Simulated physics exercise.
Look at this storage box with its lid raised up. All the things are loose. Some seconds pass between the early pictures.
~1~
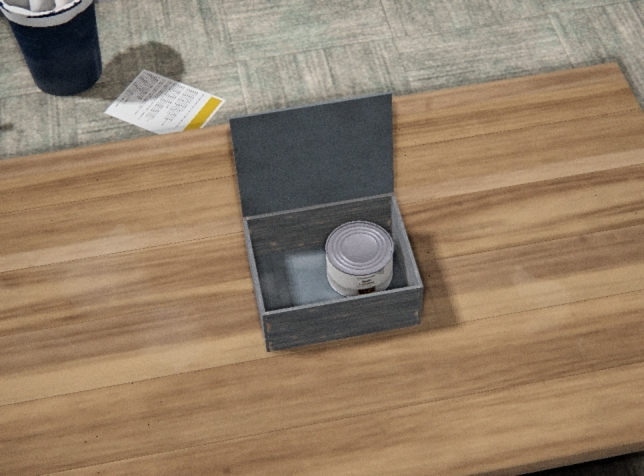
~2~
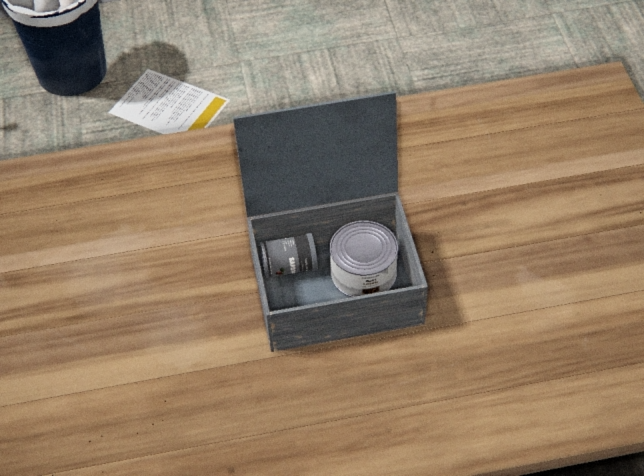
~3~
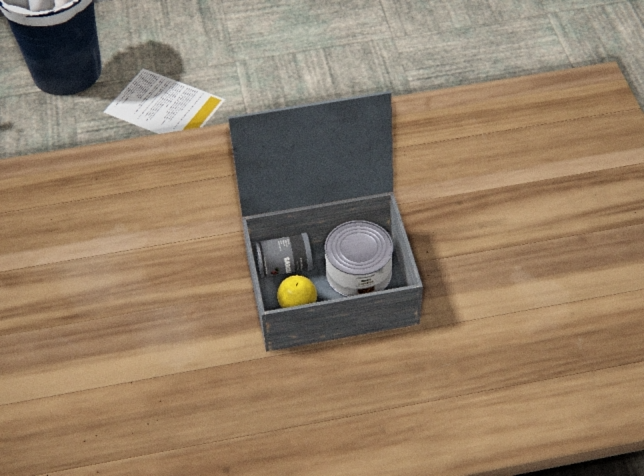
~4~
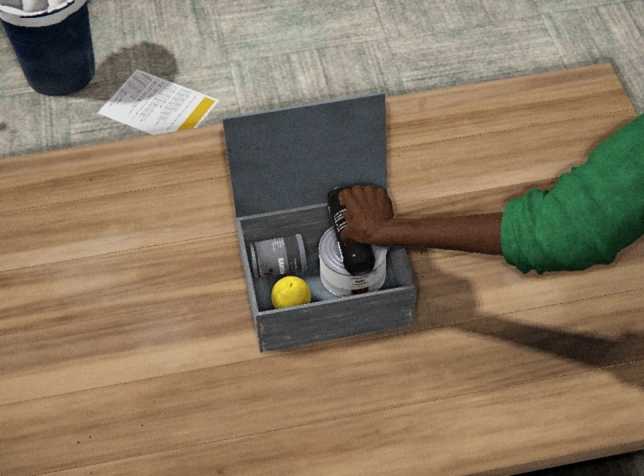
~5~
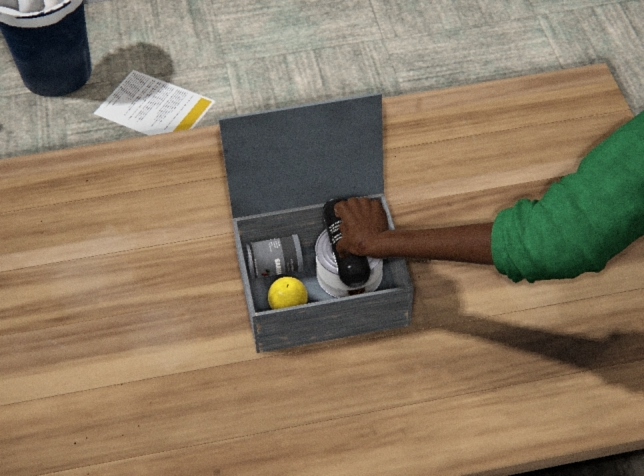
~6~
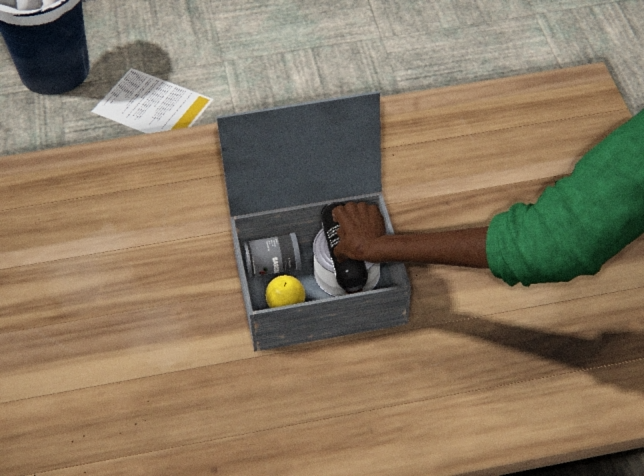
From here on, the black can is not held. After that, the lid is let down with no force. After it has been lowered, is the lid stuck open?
Yes.
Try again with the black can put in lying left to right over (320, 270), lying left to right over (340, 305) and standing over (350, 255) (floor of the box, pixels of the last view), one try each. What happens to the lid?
First, it will not close; second, it closes; third, it stays ajar.
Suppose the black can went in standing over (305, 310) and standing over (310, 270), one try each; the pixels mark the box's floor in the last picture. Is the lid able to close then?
Well, the first time the lid gets all the way down, and the second time it can't get down.
Then, 1.40 s later than the last frame, lid 75° above the rim.
Then, 1.80 s later than the last frame, lid 46° above the rim.
When it is over, lid 35° above the rim; all 4 as before. End places, in pixels of the last picture, black can near (344, 253).
